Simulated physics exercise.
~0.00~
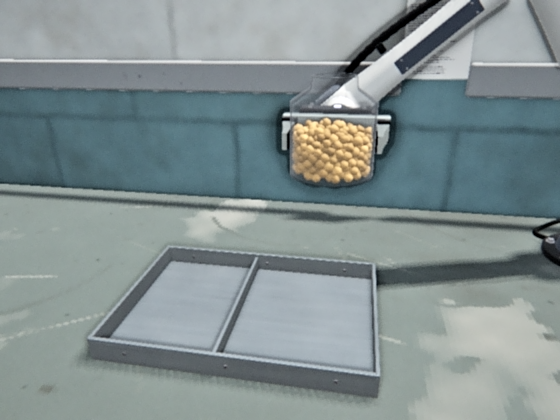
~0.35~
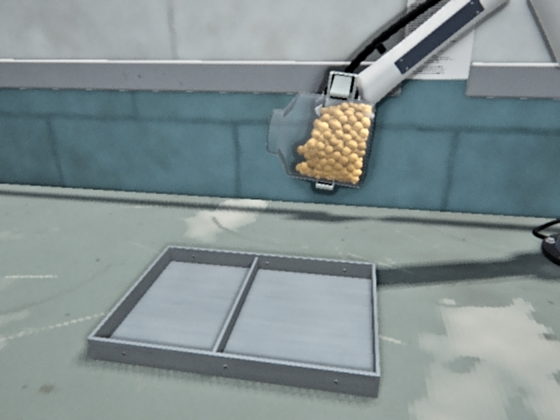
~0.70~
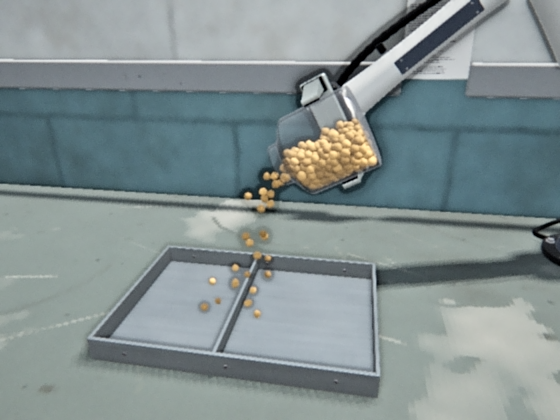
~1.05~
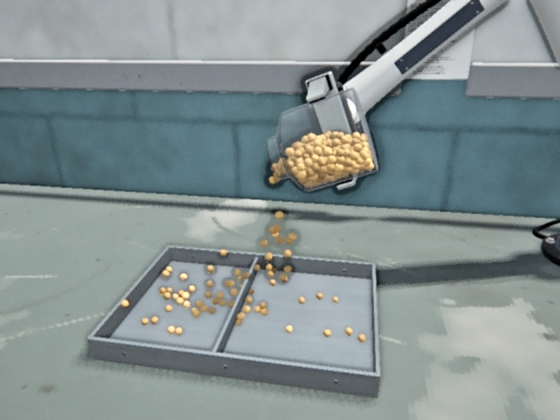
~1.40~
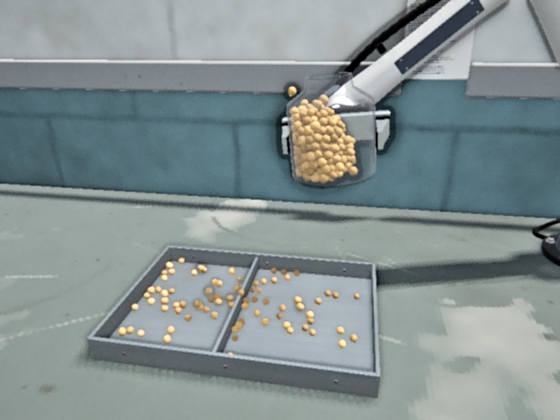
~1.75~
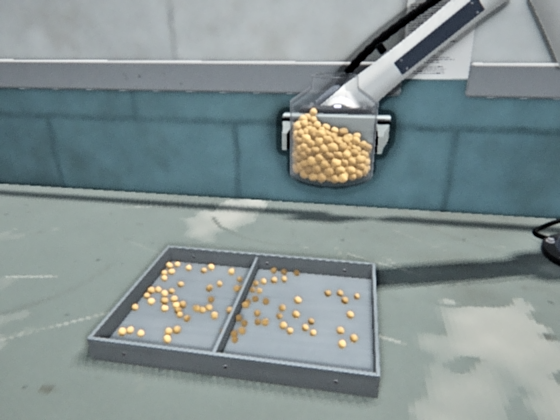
A robot arm tipped a clear jar of small round tan pieces over a divided gray tray, spilling some into both sections, then turned the jar upright again, with most of the pieces still inside and the rest scattered across the tray.
